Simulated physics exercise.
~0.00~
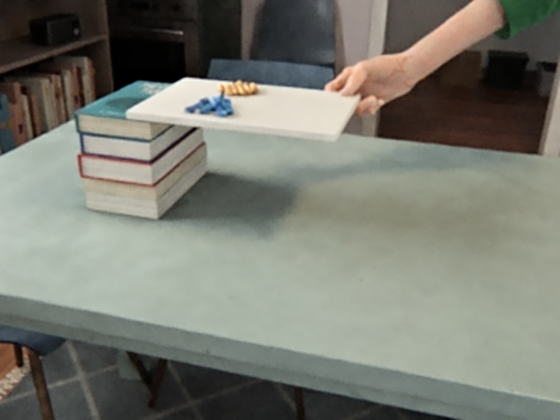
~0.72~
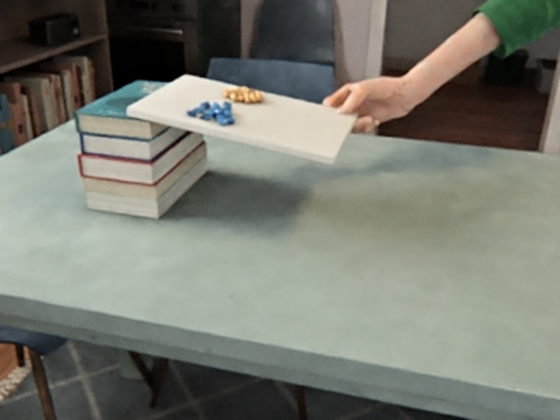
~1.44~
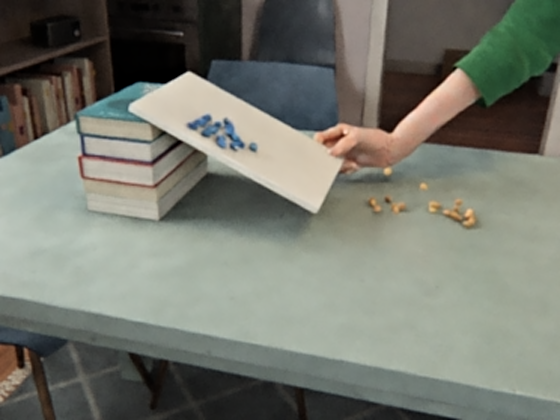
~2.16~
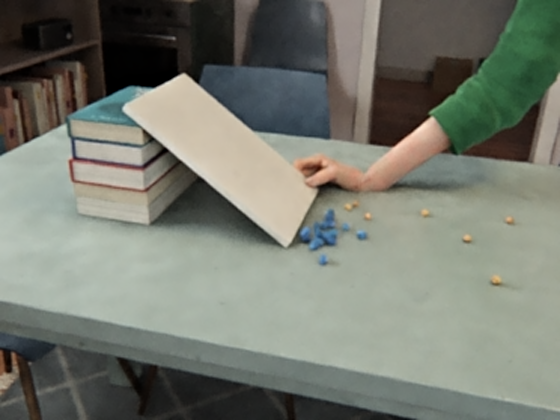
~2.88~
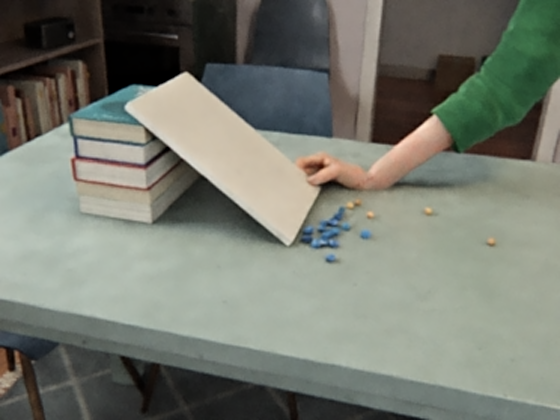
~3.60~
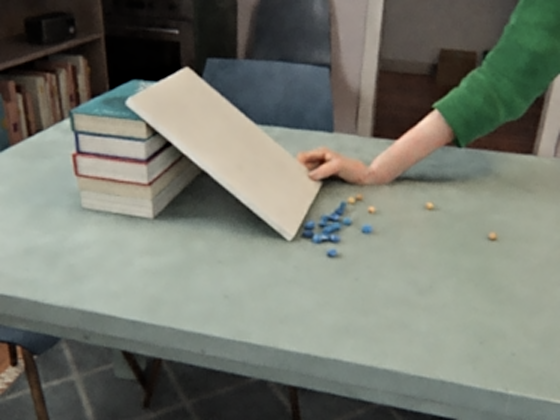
A hand tilts a white board, sending yellow bits rolling farther than the blue ones.
